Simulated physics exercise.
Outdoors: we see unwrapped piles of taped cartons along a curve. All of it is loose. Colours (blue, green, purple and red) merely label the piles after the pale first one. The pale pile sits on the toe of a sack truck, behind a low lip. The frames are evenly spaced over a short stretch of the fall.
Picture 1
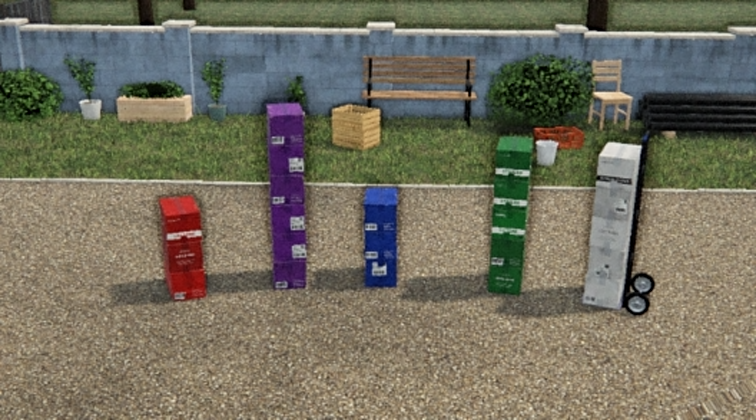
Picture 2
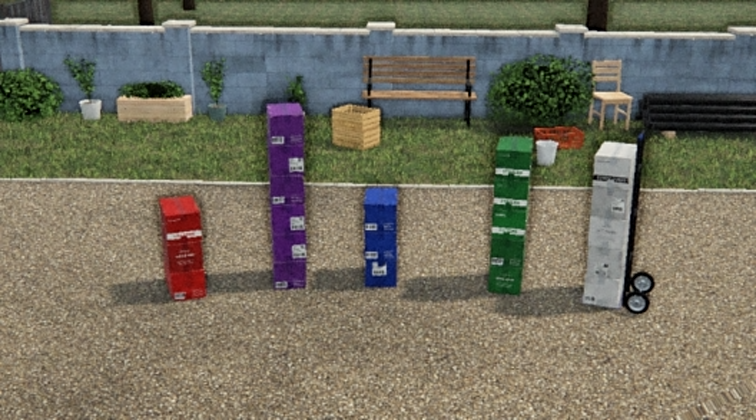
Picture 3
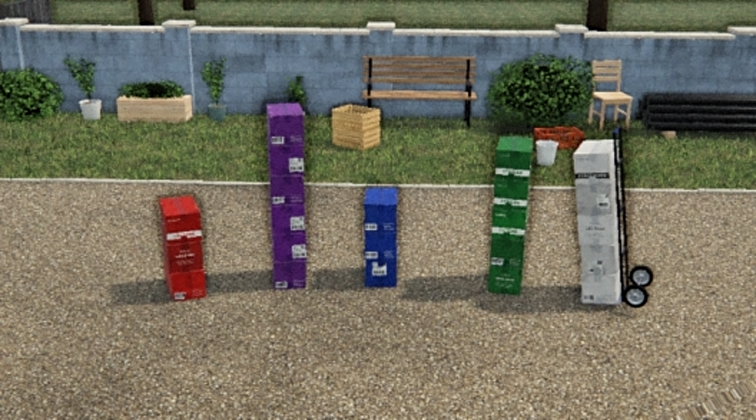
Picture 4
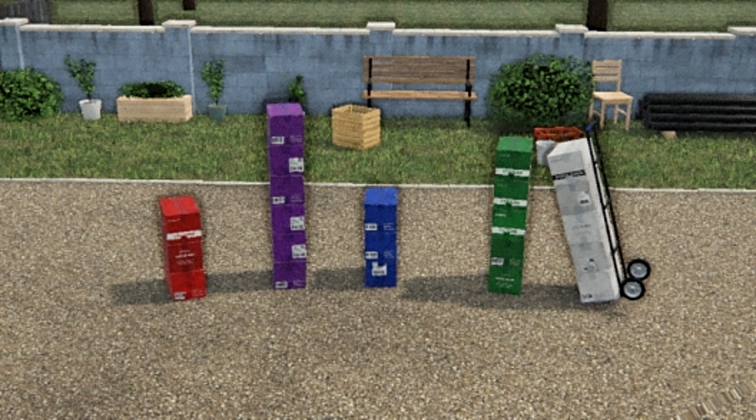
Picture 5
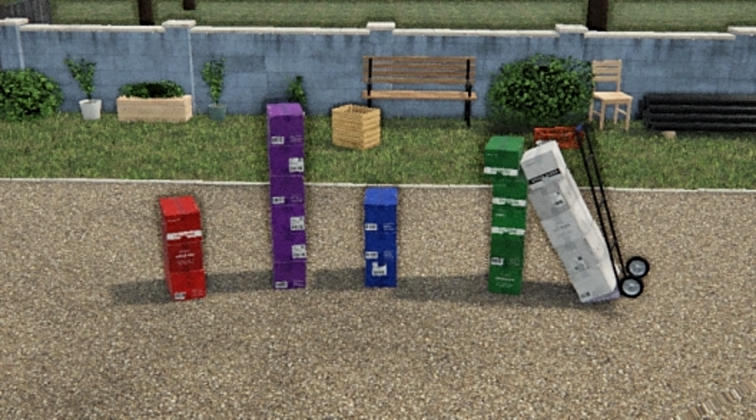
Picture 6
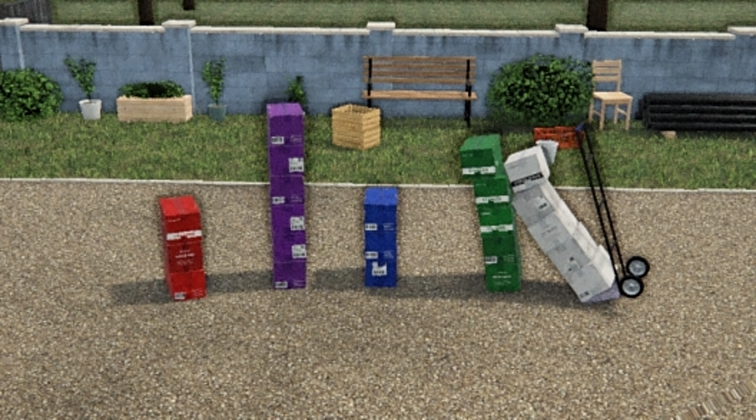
A tall white stack of boxes on a hand truck slid left, then tilted left and leaned into the green stack, which began tilting too, while the blue, purple and red stacks stood still.
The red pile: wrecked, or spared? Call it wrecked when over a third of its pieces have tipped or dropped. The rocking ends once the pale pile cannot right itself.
The red pile keeps nearly all its pieces up.
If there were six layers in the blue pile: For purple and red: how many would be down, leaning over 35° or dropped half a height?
Purple 5, red 3.
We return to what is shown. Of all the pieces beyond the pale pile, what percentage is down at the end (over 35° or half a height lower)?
Roughly 40 per cent.
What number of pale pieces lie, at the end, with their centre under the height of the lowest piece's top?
The count is 3.
Just after the last frame, 5 of the pale pile down; none of the 3 red cartons down (0 of 17 in all colours); top red carton unmoved; top green carton tilted clearly.
A moment on, 5 of the pale pile down; none of the 3 red cartons down (5 of 17 in all colours); top red carton unmoved; top green carton tilted well over, half its height lower.
Further on, 5 of the pale pile down; none of the 3 red cartons down (5 of 17 in all colours); top red carton unmoved; top green carton tilted well over, about its own height lower.
Then, 5 of the pale pile down; none of the 3 red cartons down (7 of 17 in all colours); top red carton unmoved; top blue carton tilted well over, half its height lower.
When it is over, 5 of the pale pile down; none of the 3 red cartons down (7 of 17 in all colours); top red carton unmoved; top blue carton tilted well over, half its height lower. In pixels of the last frame, middles, top red carton near (180, 220), top blue carton near (320, 226).
